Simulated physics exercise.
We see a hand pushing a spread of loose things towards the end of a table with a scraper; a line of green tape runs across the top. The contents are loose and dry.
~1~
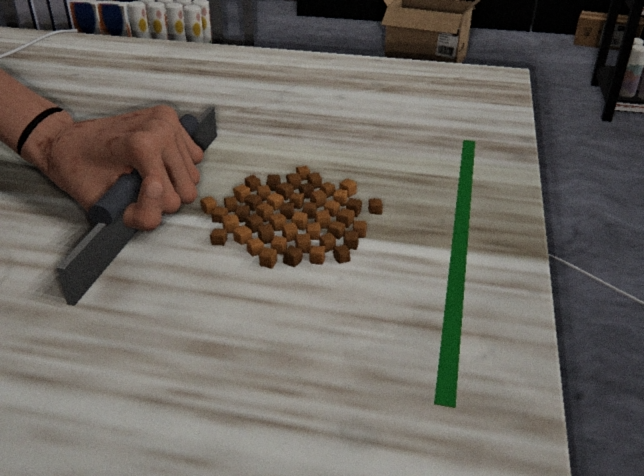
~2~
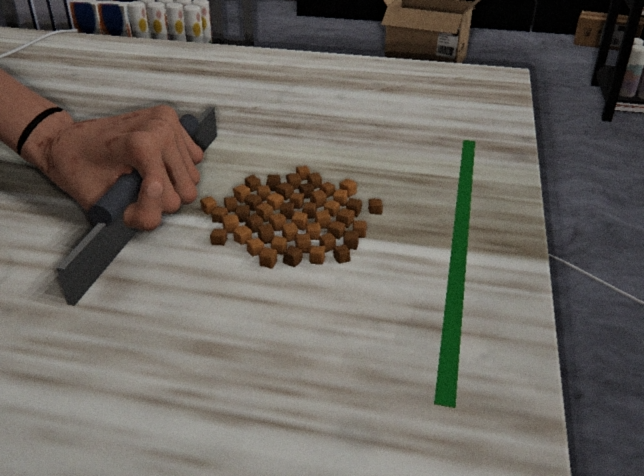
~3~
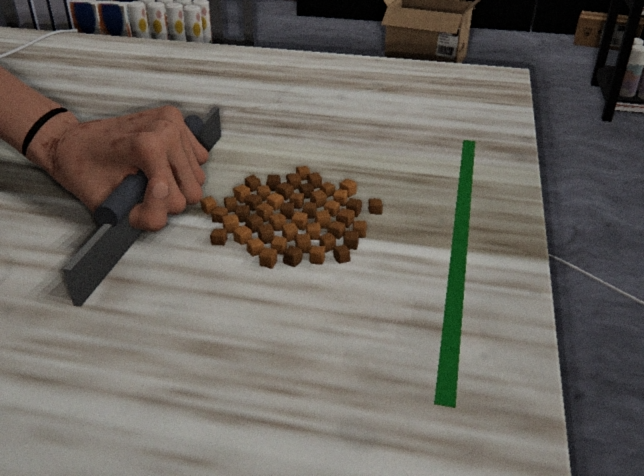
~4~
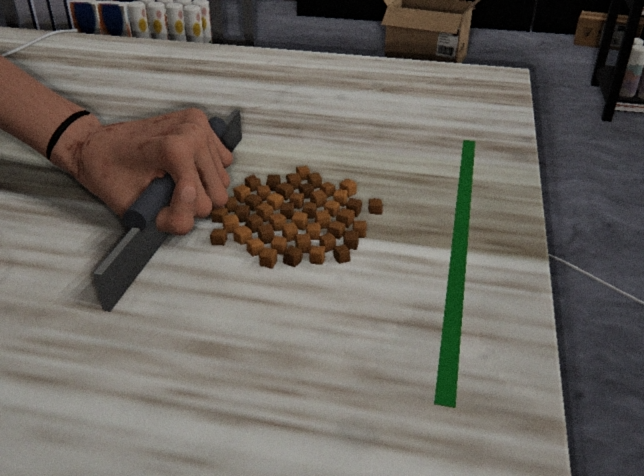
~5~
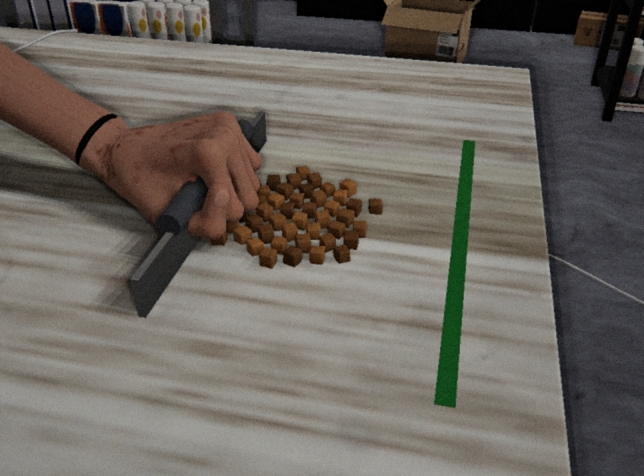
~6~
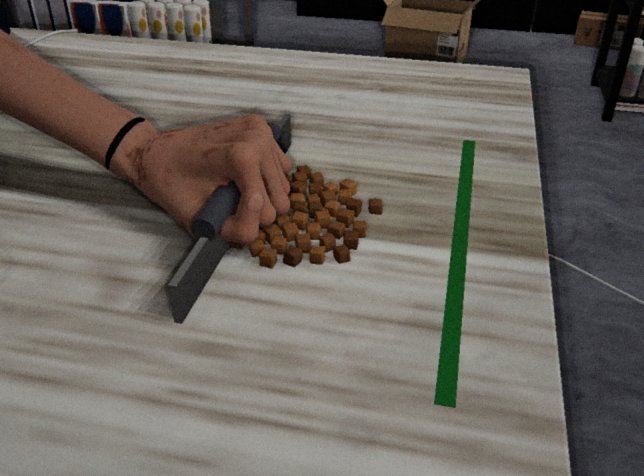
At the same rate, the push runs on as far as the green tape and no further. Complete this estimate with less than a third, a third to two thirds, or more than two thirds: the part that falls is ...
The part that falls is less than a third.
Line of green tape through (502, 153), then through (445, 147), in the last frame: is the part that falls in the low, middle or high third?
Try 1 - the middle third; try 2 - under a third.
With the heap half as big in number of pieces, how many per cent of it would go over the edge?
It comes out near 0 per cent of the heap.
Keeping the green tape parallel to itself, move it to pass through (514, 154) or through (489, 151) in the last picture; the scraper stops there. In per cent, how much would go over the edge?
Case one: Around 70 percent; case two: 30 percent.
Soon, scraper still moving, near (359, 195); heap all on the table, its front near (449, 234).
A while on, scraper stopped at the green tape; heap a small part over the edge.
Finally, scraper stopped at the green tape; heap a small part over the edge.
